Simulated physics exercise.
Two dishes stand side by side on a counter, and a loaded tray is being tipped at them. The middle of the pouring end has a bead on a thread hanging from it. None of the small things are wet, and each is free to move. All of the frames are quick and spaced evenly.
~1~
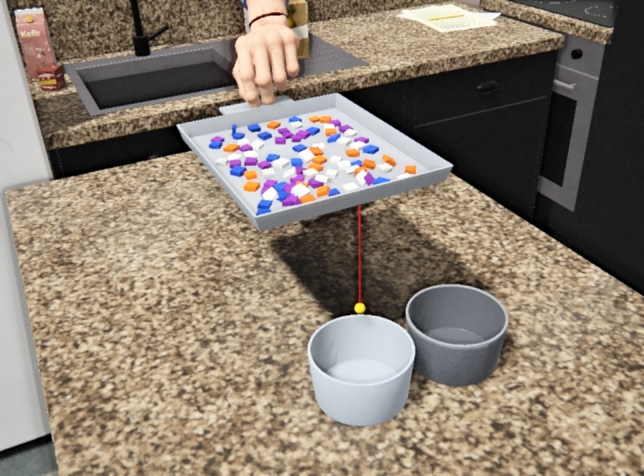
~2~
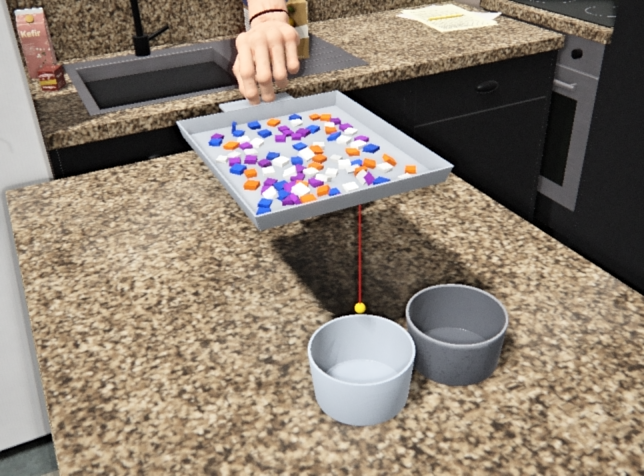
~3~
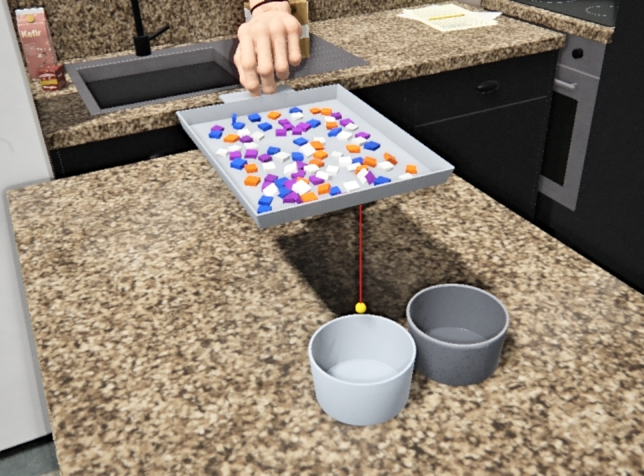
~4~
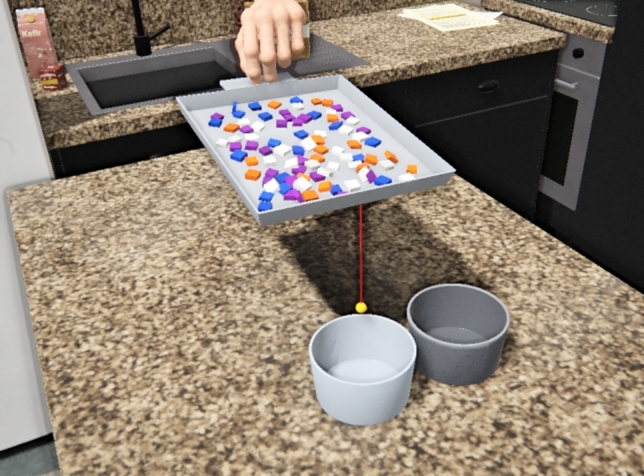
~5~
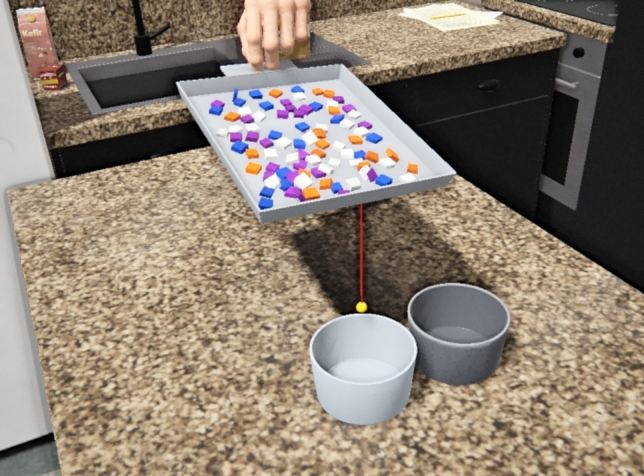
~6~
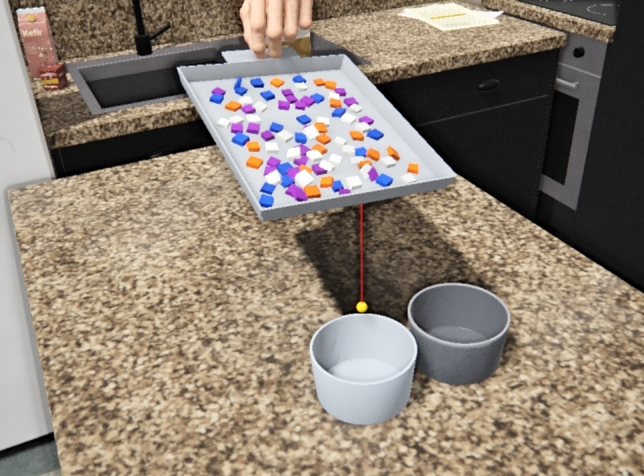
A hand raises the far end of a tray of colourful pieces above two dishes.
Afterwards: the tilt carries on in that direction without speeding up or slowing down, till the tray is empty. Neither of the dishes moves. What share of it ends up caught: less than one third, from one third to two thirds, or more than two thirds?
The dishes capture in excess of two thirds of the load.
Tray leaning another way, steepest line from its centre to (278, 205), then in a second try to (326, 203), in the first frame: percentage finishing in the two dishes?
Case one 10 %; case two 50 %.
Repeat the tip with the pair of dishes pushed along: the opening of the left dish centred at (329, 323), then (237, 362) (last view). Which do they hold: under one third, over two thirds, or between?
In order of the places: The middle third, then below one third.
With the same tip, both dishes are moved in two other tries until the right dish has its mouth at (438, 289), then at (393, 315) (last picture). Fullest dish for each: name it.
Try 1: The right-hand one. Try 2: The right-hand one.
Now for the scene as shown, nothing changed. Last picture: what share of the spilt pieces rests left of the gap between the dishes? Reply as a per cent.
Close to 30 per cent.
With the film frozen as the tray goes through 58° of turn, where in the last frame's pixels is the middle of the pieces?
In the last view, the load is centred close to (378, 154).
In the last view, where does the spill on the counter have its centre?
The centre sits near (454, 421).
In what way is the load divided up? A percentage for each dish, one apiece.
Left dish: Around 20 in a hundred; right dish: Around 70 in a hundred.
Just after the last frame, tray tipped steeply; every one on the tray.
A moment on, tray tipped right over; the larger part on the tray; about a tenth in the right dish; just a few in the air.
Further on, tray tipped past a quarter turn; roughly a quarter in the left dish; roughly two thirds in the right dish; roughly a quarter outside both.
When it is over, tray tipped past a quarter turn; roughly a quarter in the left dish; roughly two thirds in the right dish; roughly a quarter outside both.
